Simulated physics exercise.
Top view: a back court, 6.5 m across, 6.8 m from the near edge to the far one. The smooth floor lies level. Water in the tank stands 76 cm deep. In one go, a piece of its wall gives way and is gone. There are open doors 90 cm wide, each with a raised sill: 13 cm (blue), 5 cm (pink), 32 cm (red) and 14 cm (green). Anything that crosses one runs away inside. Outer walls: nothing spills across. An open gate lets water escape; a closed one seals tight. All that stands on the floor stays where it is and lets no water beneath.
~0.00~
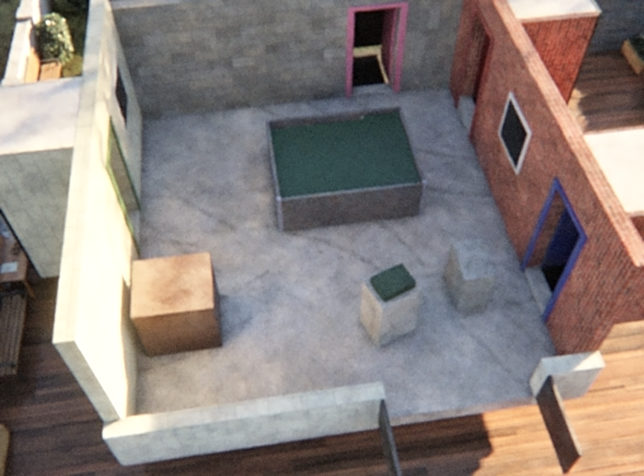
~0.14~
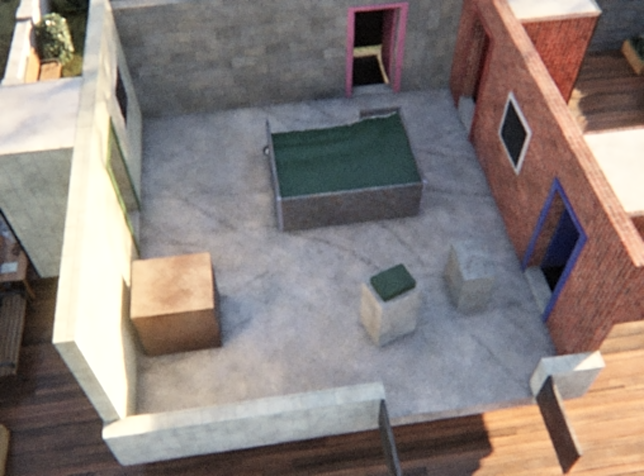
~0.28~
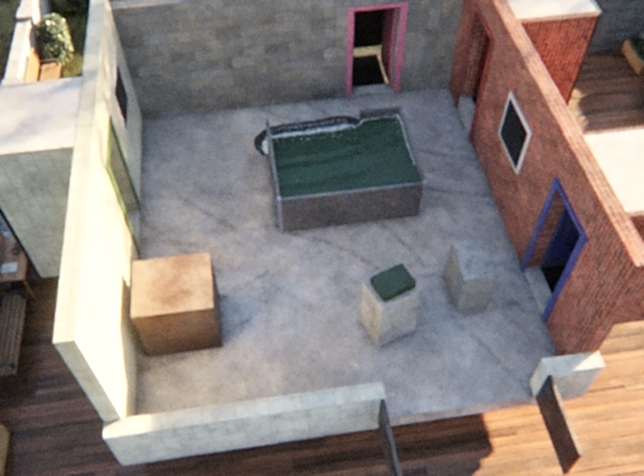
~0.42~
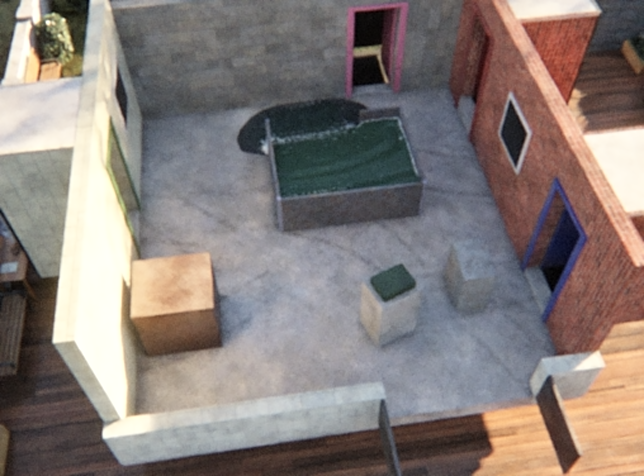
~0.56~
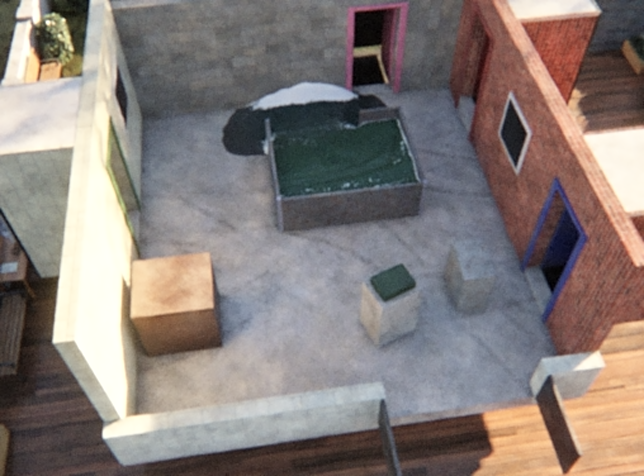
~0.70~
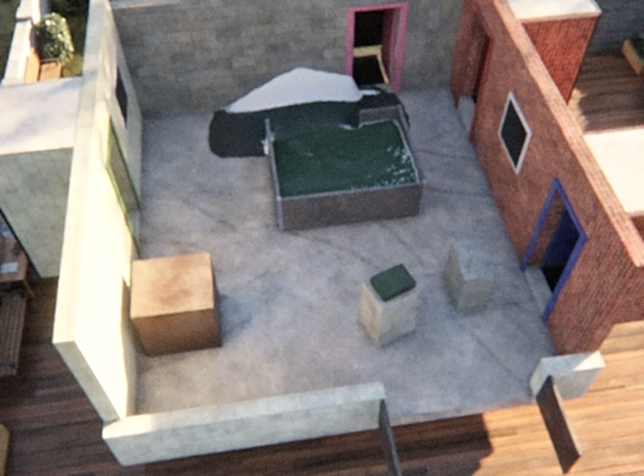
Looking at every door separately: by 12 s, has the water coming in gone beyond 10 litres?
Blue door - it has not. Pink door - it has. Red door - it has not. Green door - it has not.
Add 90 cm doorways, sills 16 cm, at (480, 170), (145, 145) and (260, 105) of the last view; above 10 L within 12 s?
In sequence the answers are less than that, more than that and more than that.
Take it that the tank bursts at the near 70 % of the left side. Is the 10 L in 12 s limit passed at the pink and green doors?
Pink: Beyond limit; green: Beyond limit.
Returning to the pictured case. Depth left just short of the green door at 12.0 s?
I'd say close to 7.5 cm.
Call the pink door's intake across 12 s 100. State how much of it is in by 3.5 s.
I'd put it at about 65 per cent by that point.
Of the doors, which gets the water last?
The blue door.
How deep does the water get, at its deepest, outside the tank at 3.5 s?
Roughly 31 cm.
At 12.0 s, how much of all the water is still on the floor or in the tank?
Around 78 percent of the water.
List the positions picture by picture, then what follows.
In the first picture, the tank at (343, 154) is whole and still, 76 cm deep.
In the second picture, water pours out on the tank's far side and has run 0.9 m, to a hidden place; typically 6 cm deep outside, 76 cm at the tank's back.
In the third picture, the front is at (259, 142), 1.1 m from the gap on the tank's far side; 1.3 m2 of floor is under water; 76 cm left at the back of the tank.
In the fourth picture, the front is at (337, 100), 1.5 m from the gap on the tank's far side; 3.0 m2 of floor is under water; 71 cm left at the back of the tank.
In the fifth picture, the front is at (242, 109), 1.9 m from the gap on the tank's far side; 4.0 m2 of floor is under water; 64 cm left at the back of the tank.
In the sixth picture, water pours out on the tank's far side and has run 2.3 m, to (219, 112); typically 11 cm deep outside, 68 cm at the tank's back.
After 1.4 s water covers 15 % of the floor and is deepest (57 cm) near (292, 108); blue door not reached, pink door 19 cm at the sill, 37 L in, red door not reached, green door not reached.
After 2.2 s water covers 30 % of the floor and is deepest (51 cm) near (152, 123); blue door not reached, pink door 16 cm at the sill, 87 L in, red door 24 cm at the sill, 0 L in, green door not reached.
After 3.5 s water covers 50 % of the floor and is deepest (31 cm) near (161, 299); blue door 2 cm at the sill, 0 L in, pink door 13 cm at the sill, 134 L in, red door 22 cm at the sill, 0 L in, green door 12 cm at the sill, 0 L in.
After 7.0 s water covers 95 % of the floor and is deepest (16 cm) near (161, 299); blue door 10 cm at the sill, 0 L in, pink door 9 cm at the sill, 191 L in, red door 10 cm at the sill, 0 L in, green door 7 cm at the sill, 0 L in.
After 12.0 s water covers 95 % of the floor and is deepest (10 cm) near (554, 367); blue door 7 cm at the sill, 0 L in, pink door 6 cm at the sill, 210 L in, red door 8 cm at the sill, 0 L in, green door 7 cm at the sill, 0 L in.
